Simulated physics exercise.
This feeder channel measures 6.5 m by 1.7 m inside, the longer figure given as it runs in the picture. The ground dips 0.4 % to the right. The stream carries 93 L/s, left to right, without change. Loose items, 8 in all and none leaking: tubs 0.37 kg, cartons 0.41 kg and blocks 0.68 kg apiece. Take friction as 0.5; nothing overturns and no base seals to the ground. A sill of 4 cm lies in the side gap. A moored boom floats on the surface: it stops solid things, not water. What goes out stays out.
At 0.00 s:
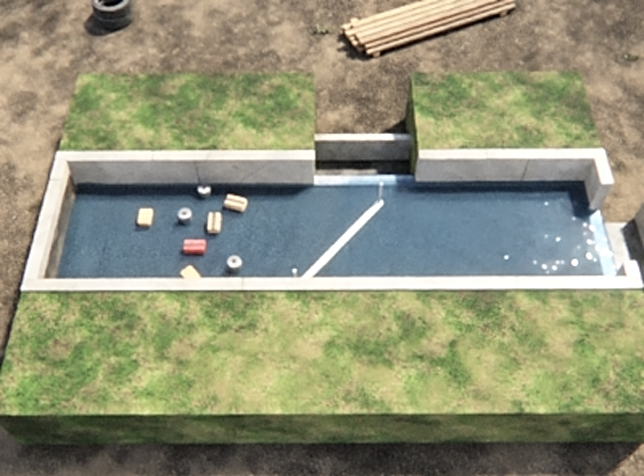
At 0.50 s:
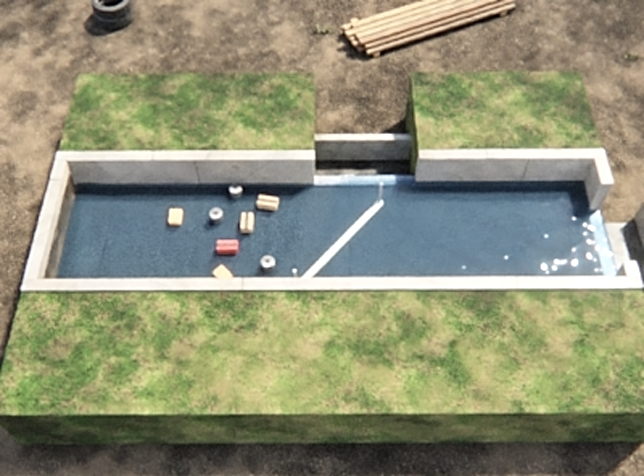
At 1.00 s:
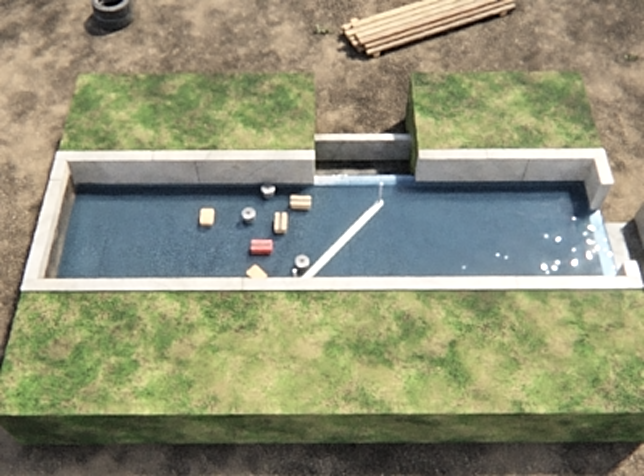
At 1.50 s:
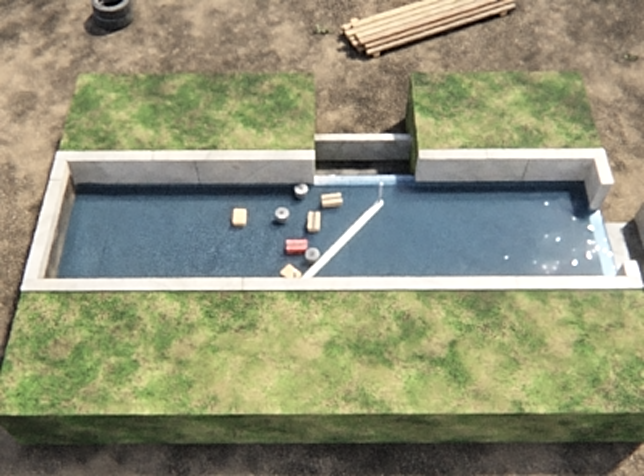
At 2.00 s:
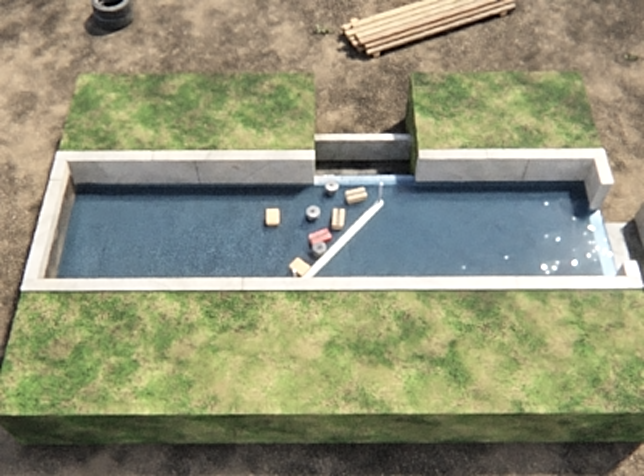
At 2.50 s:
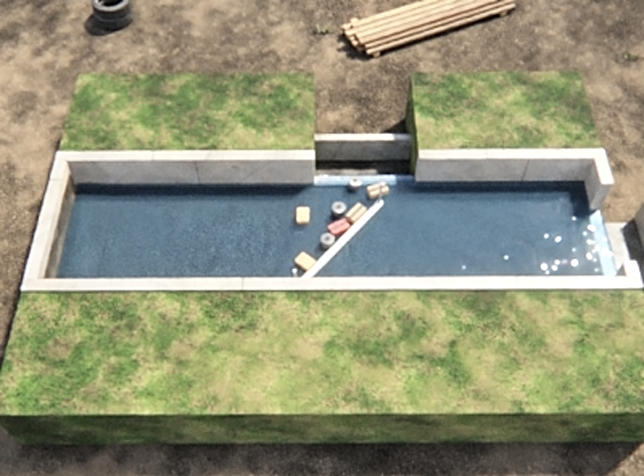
A long, walled channel of dark blue water lies between grassy banks on bare brown ground, seen from a high, fixed viewpoint. Tan blocks, a red carton and pale grey round items float left of a slanting white boom, with a side gap behind and white flecks at right. The loose items drift right together, then several bunch against the boom and slide up along it toward the gap.
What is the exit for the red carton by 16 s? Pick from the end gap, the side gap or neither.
Red carton: Side opening.
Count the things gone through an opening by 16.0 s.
8 of them.
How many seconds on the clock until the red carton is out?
Near 7.0 s.
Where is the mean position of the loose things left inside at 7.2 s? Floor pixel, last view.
Around (404, 203).
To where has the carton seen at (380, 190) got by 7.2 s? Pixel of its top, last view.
Around (458, 204).
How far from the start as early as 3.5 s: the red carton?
Roughly 200 cm by then.
After 3.5 s the red carton is near (356, 213), 2.0 m from its start, afloat; 1 of 8 are out; 7 afloat.
After 7.2 s the red carton has gone out by the side gap; 5 of 8 are out; 3 afloat.
After 12.0 s the red carton has gone out by the side gap; 8 of 8 are out; 0 afloat.
After 16.0 s the red carton has gone out by the side gap; 8 of 8 are out; 0 afloat.
